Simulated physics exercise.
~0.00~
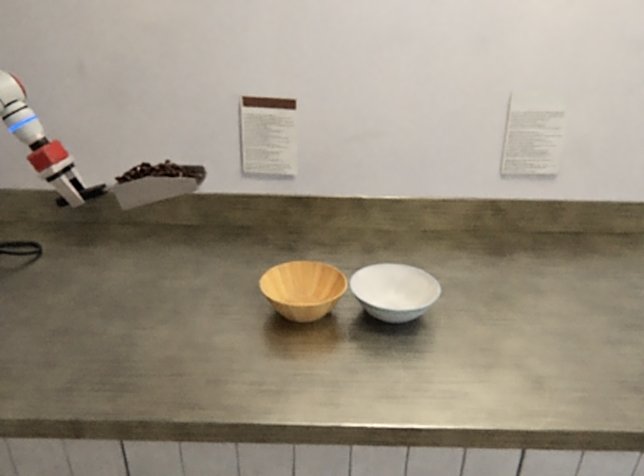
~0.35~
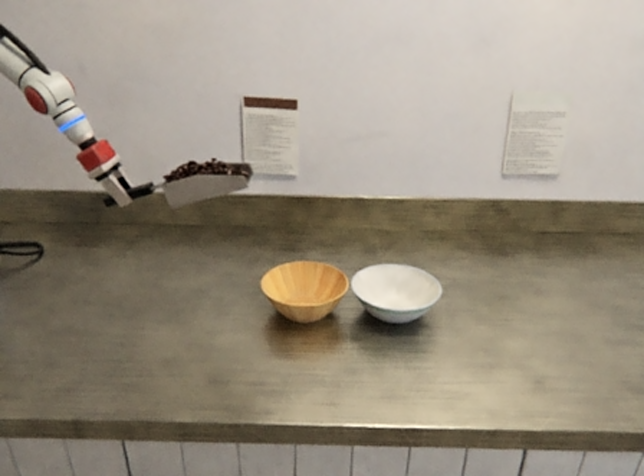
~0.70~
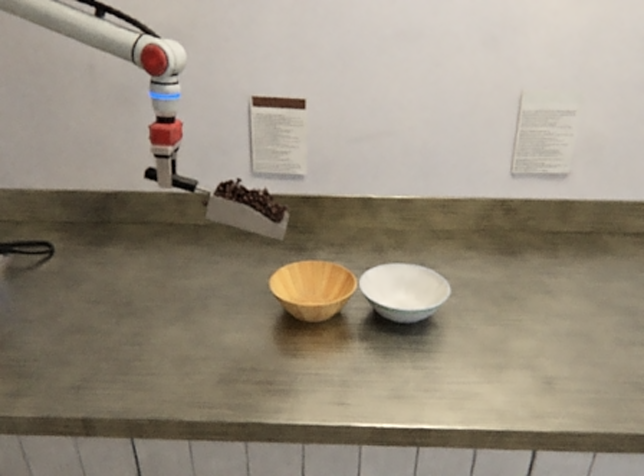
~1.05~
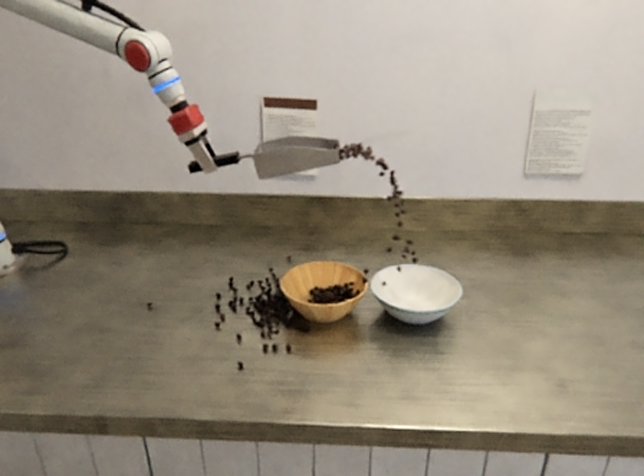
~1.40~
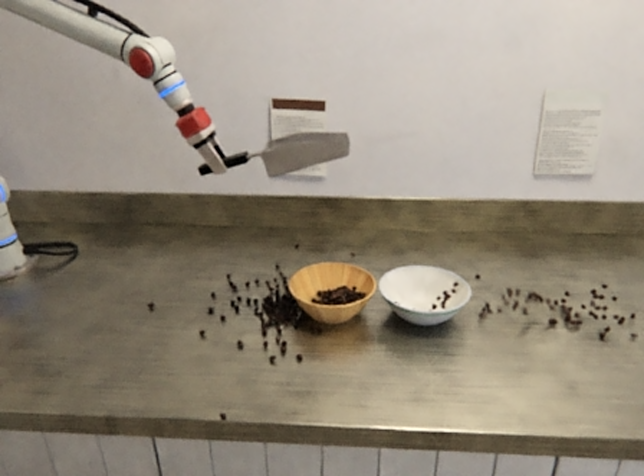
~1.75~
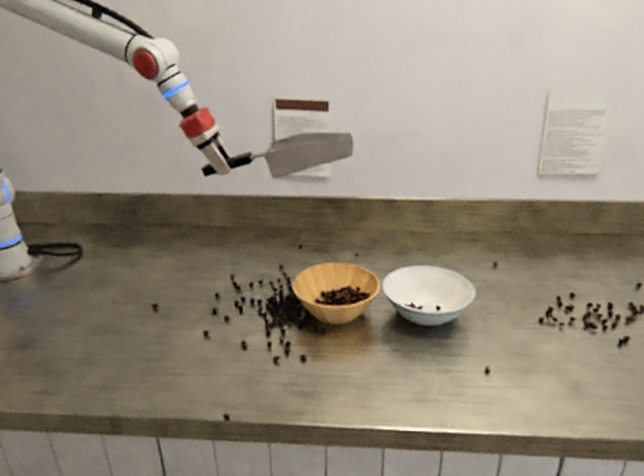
To begin with, a robot arm at the left holds a metal scoop heaped with dark beans above a counter, where a wooden bowl and a white bowl sit side by side. The arm carries the scoop to the right and tips it forward near the wooden bowl. Beans spill into that bowl and onto the counter to its left. The scoop then swings up and levels, flinging a stream toward the white bowl and beyond. It tilts back and stays still, leaving many beans scattered on both sides, a pile in the wooden bowl and a few in the white one.
